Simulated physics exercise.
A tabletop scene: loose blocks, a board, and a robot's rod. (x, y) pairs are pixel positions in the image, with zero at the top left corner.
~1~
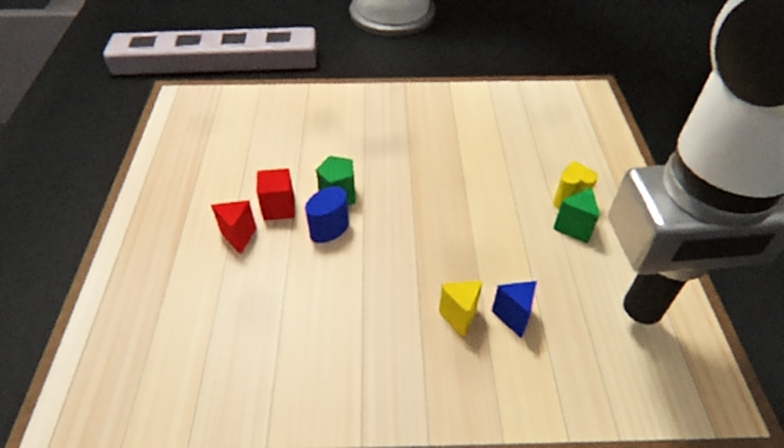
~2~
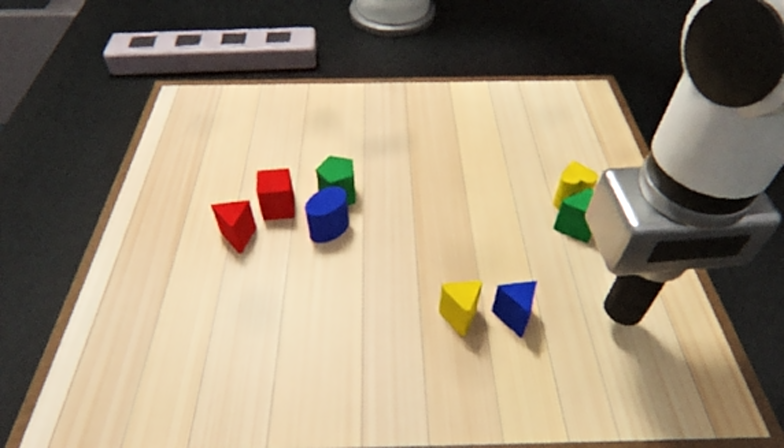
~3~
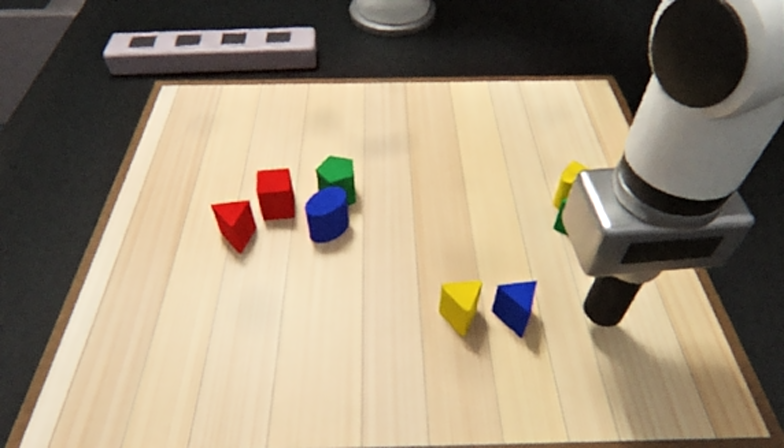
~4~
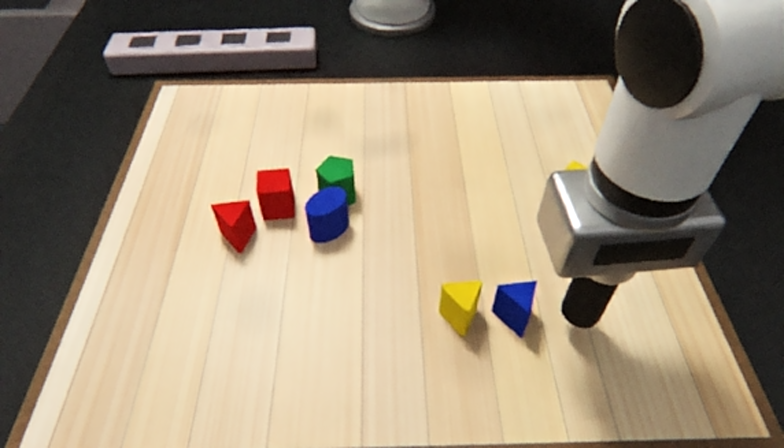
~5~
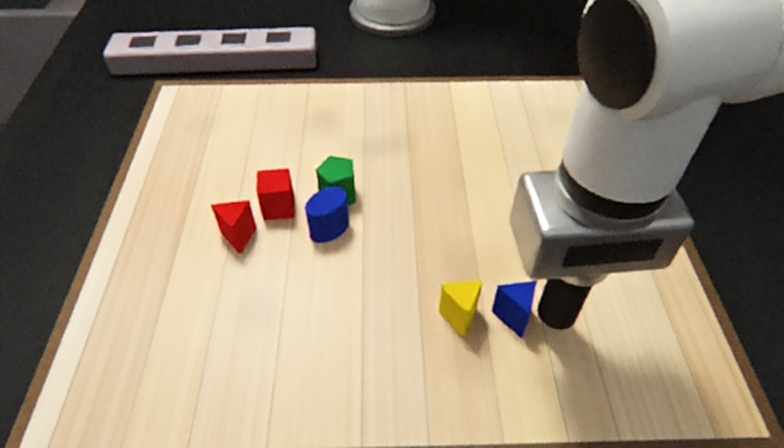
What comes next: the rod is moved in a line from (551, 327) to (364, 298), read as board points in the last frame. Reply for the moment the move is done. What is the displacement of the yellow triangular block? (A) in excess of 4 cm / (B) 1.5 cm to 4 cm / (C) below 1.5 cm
My answer is option A.
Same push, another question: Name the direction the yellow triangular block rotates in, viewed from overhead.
Looking from above, the answer is counterclockwise.
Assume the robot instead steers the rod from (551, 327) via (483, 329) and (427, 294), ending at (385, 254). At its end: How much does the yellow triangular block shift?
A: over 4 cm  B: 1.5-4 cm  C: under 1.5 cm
The correct letter is A.
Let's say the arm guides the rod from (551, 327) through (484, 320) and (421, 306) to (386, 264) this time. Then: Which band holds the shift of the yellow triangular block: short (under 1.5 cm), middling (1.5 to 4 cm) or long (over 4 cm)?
Overall it shifts more than 4 cm.
The first path, step by step. One third of the way, rod (489, 302); yellow triangular block (441, 287), turned 55° anticlockwise; blue triangular block (462, 276).
Two thirds of the way, rod (426, 292); yellow triangular block (382, 285), turned 65° anticlockwise; blue triangular block (397, 268).
At the end, rod (363, 283); blue elliptical block not moved; yellow triangular block (334, 290), turned 85° anticlockwise; blue triangular block (334, 259).
